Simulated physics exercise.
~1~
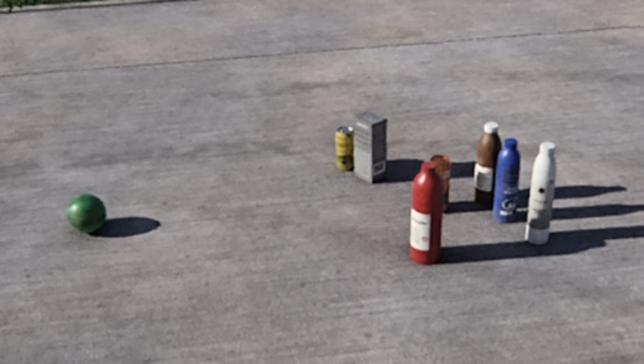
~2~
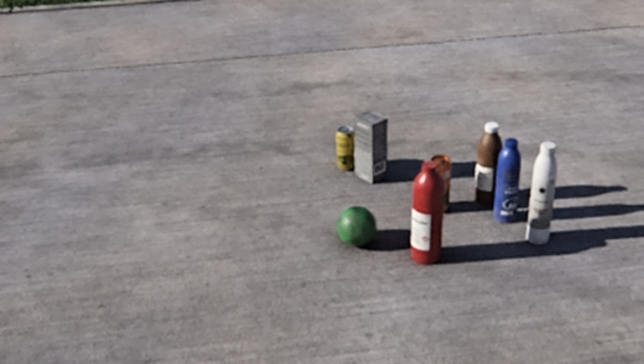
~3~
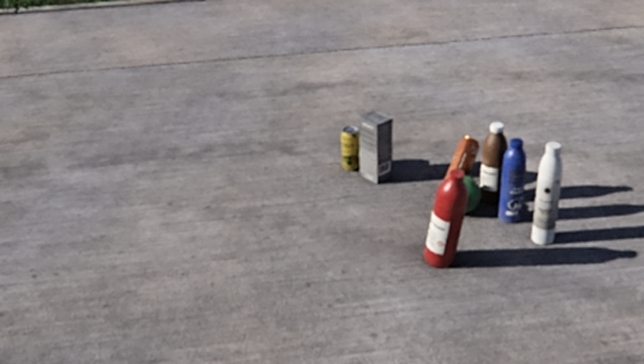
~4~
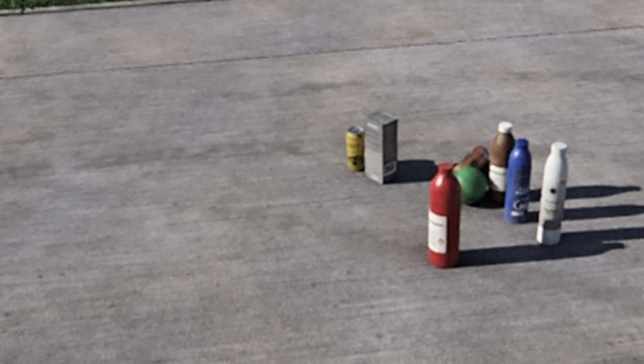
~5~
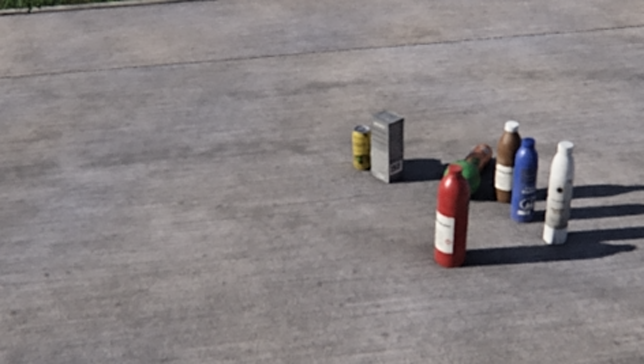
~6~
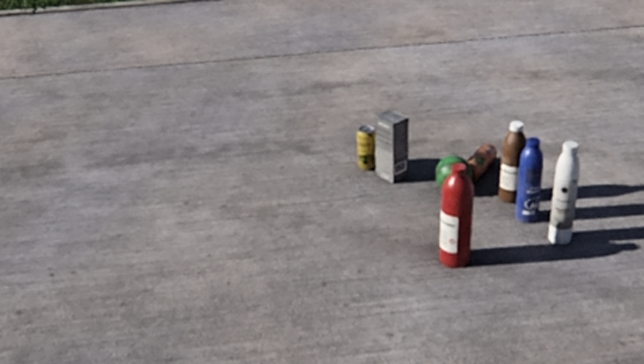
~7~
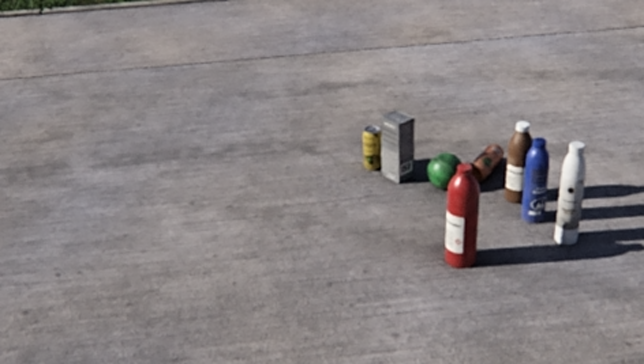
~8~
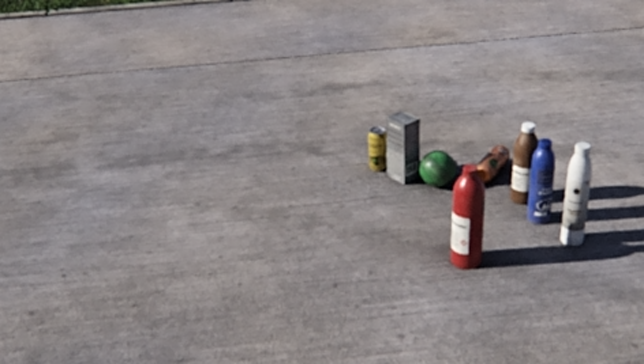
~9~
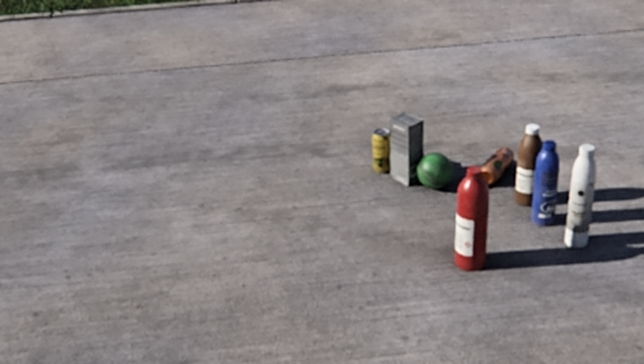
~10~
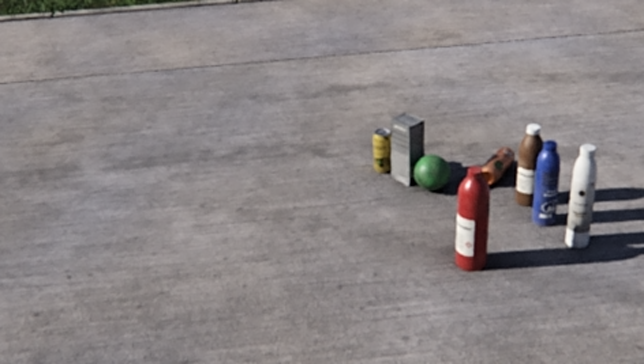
A red bottle stands nearest on a sunlit grey concrete floor, viewed from slightly above, with an orange can partly hidden behind it. Brown, blue and white bottles stand to the right, a grey carton and a yellow can stand farther back, and a green ball is at left. The ball rolls right and passes behind the red bottle, which tilts and then settles upright, while the orange can tips over onto its side. The ball then rolls back left toward the carton as the view shifts slightly left. It ends beside the carton, with only the orange can lying down.
